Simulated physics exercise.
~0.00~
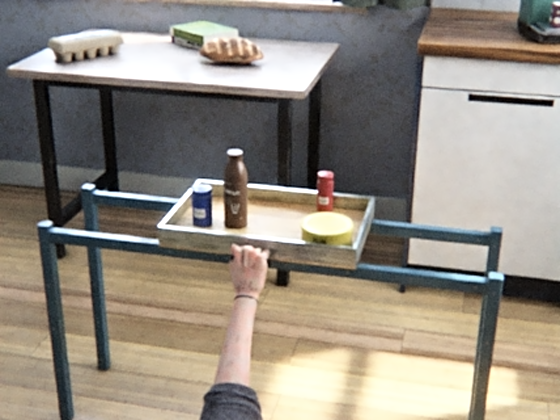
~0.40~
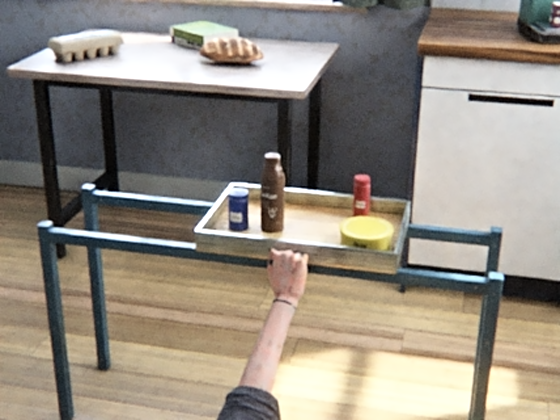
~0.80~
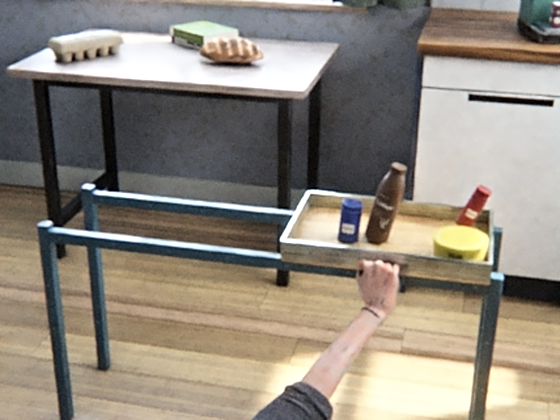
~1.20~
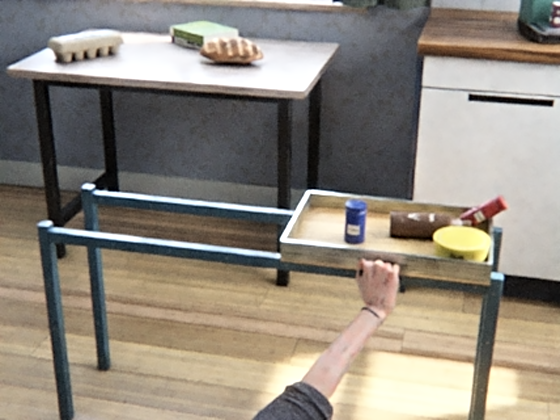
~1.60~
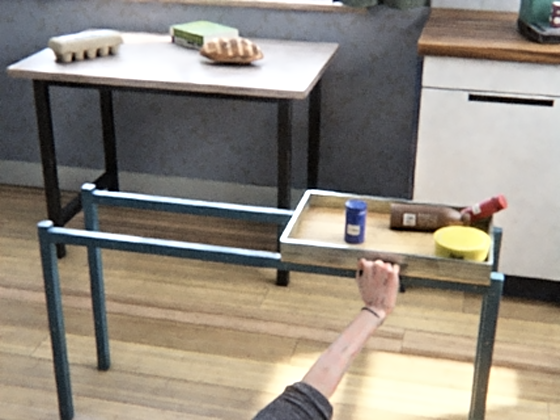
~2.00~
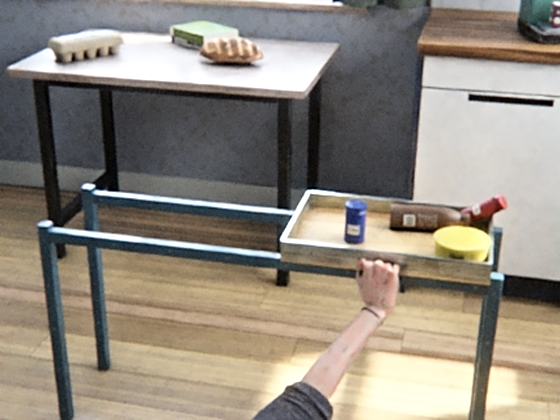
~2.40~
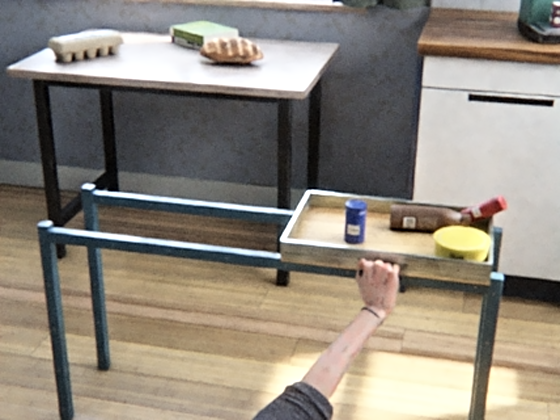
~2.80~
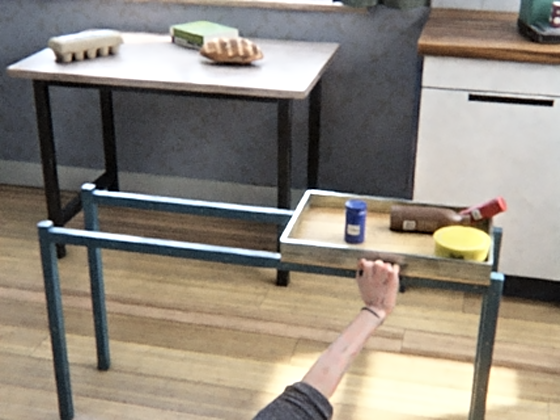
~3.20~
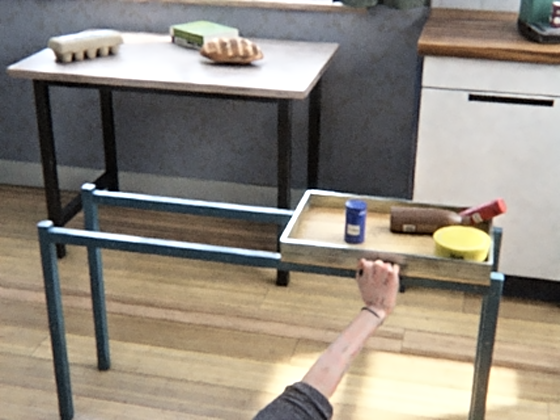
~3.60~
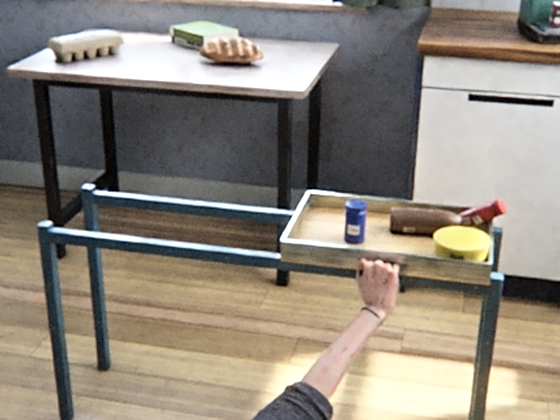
On a blue rack, a hand slides a tray right, toppling the brown bottle and red shaker.
